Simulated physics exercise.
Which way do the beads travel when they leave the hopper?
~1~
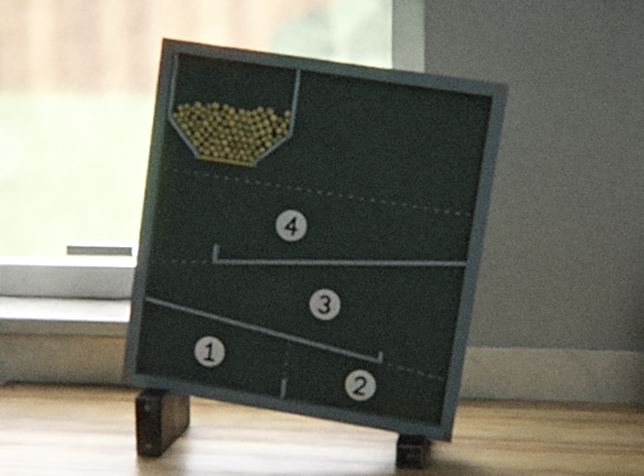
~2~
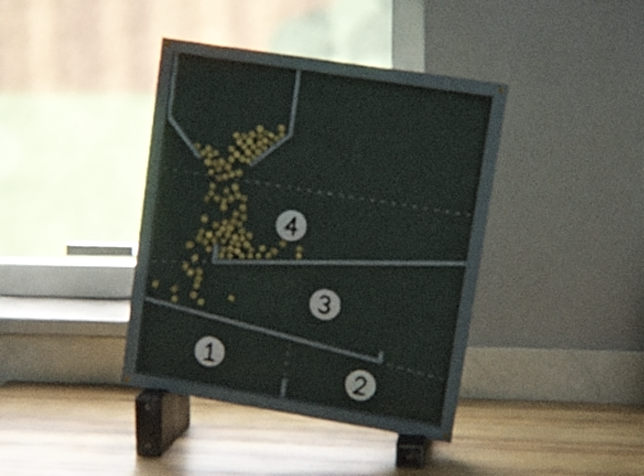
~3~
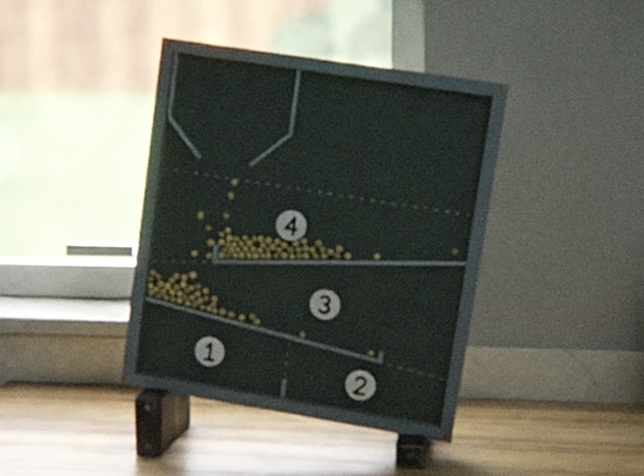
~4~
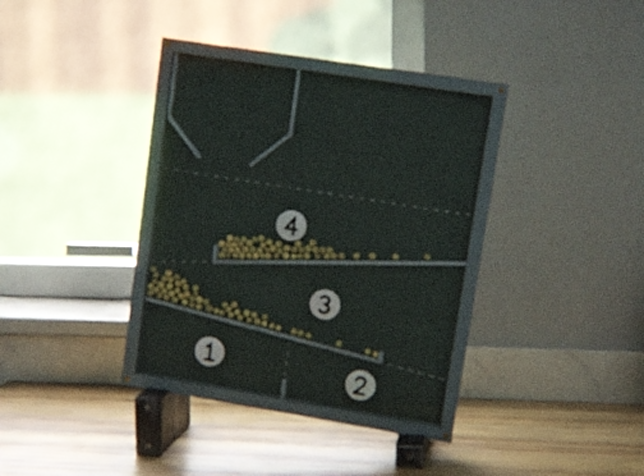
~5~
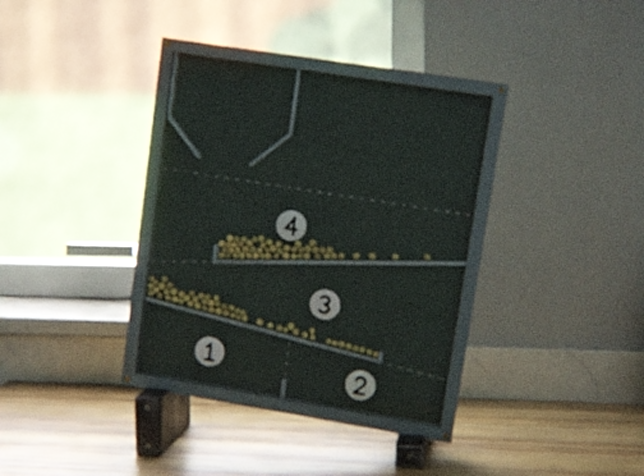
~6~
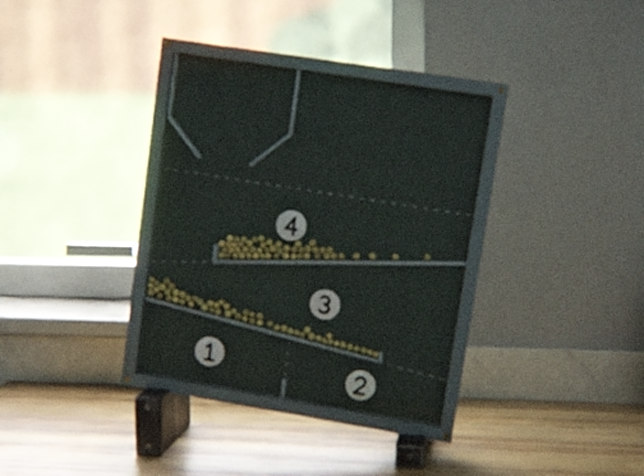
They fall downward, out through the bottom of the hopper and onto the ledges below.
